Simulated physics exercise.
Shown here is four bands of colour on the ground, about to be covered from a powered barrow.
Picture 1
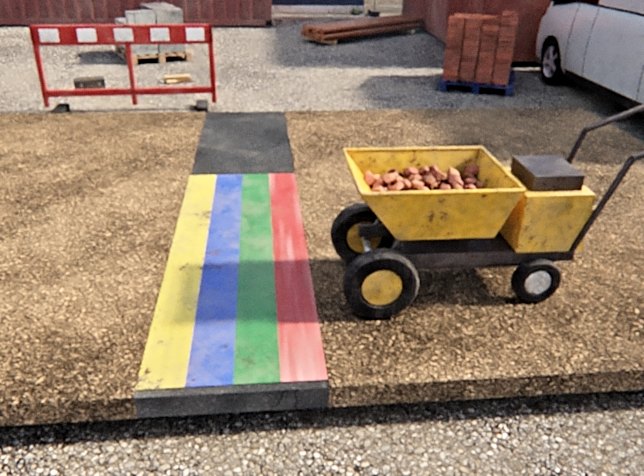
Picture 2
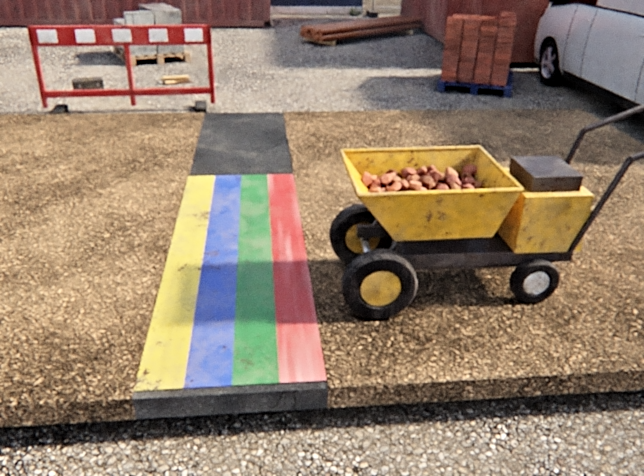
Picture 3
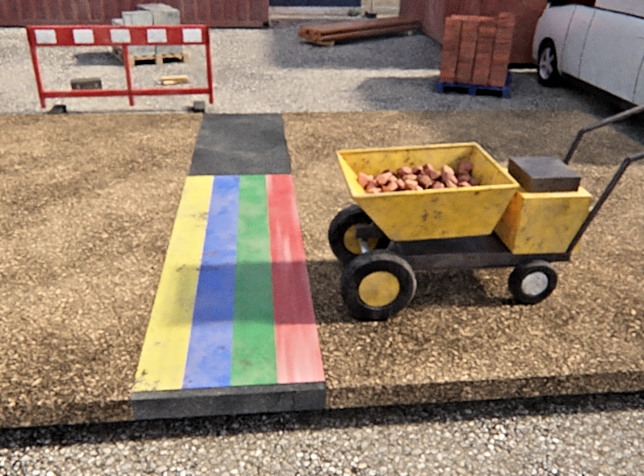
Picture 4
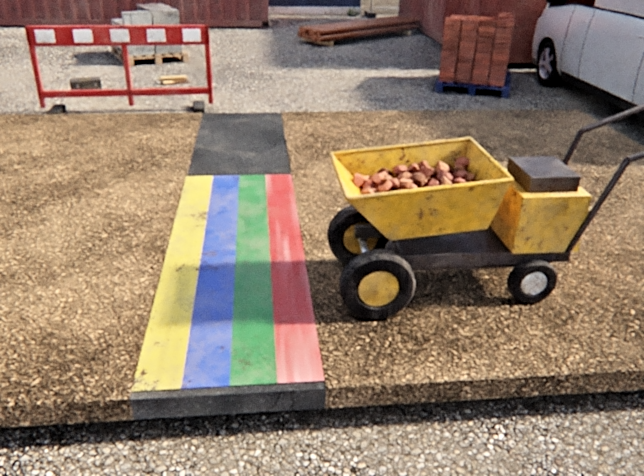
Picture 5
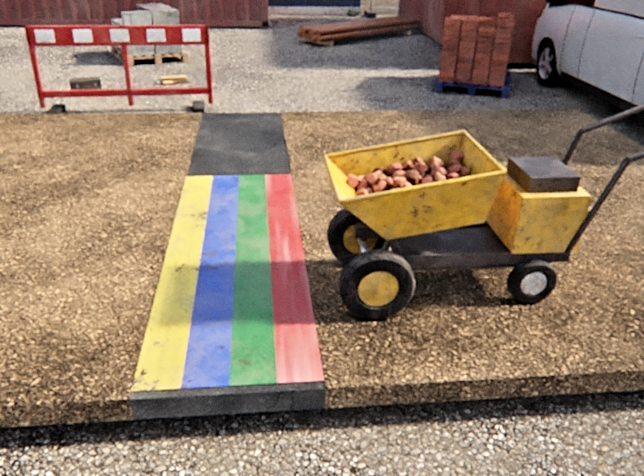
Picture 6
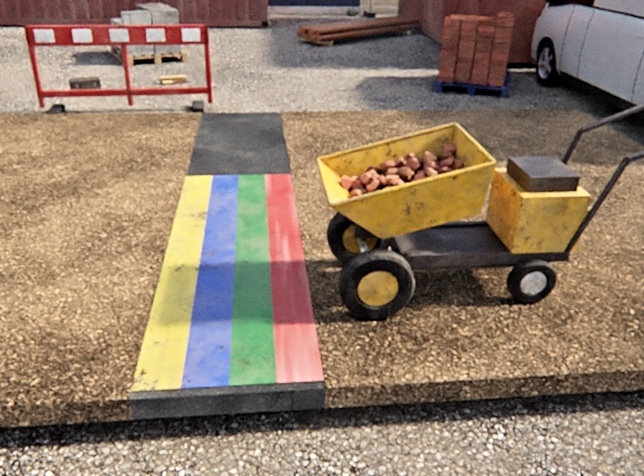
A yellow powered barrow loaded with reddish lumps of rubble stood to the right of yellow, blue, green and red strips on the ground, and its skip slowly tilted a little toward the left.
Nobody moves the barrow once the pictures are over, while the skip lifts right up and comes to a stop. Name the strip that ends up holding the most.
Green.
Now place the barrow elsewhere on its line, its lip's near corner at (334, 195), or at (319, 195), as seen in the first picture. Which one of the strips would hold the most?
Taking them in order, it would be the strip in blue and then blue.
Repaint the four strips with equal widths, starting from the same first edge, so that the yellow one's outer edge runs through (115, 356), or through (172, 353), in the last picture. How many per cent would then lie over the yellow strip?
I'd put it at some 10 % for the first and some 20 % for the second.
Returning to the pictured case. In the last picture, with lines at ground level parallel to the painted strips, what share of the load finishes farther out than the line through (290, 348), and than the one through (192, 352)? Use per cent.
In order: 100 per cent, then 30 per cent.
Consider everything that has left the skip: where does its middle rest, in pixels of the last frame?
Centre at rest, last view: Approx. (229, 289).
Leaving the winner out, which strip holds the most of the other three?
Just behind the leader sits the strip in blue.
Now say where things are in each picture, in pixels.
In the first picture, lip of the skip (361, 194), level; top of the load (428, 183), lumps of rubble; red strip (300, 342); green strip (257, 344); blue strip (213, 347); yellow strip (168, 349).
In the second picture, lip of the skip (358, 196), level; top of the load (426, 184).
In the third picture, lip of the skip (353, 197), tipped barely; top of the load (423, 183).
In the fourth picture, lip of the skip (347, 199), tipped a little; top of the load (444, 177).
In the fifth picture, lip of the skip (340, 202), tipped a little; top of the load (438, 172).
In the sixth picture, lip of the skip (331, 205), tipped a little; top of the load (435, 179); red strip (296, 343); green strip (253, 345); blue strip (209, 348); yellow strip (164, 350).
Just after the last frame, skip tipped steeply; every one in the skip.
A moment on, skip tipped right over; the larger part in the skip; about a tenth over the green strip; just a few falling.
Further on, skip tipped right over; about a tenth in the skip; just a few over the red strip; roughly a third over the green strip; roughly a quarter over the blue strip; about a tenth over the yellow strip; about a tenth off the paint.
When it is over, skip tipped right over; just a few in the skip; about a tenth over the red strip; roughly a third over the green strip; roughly a quarter over the blue strip; about a tenth over the yellow strip; about a tenth off the paint.
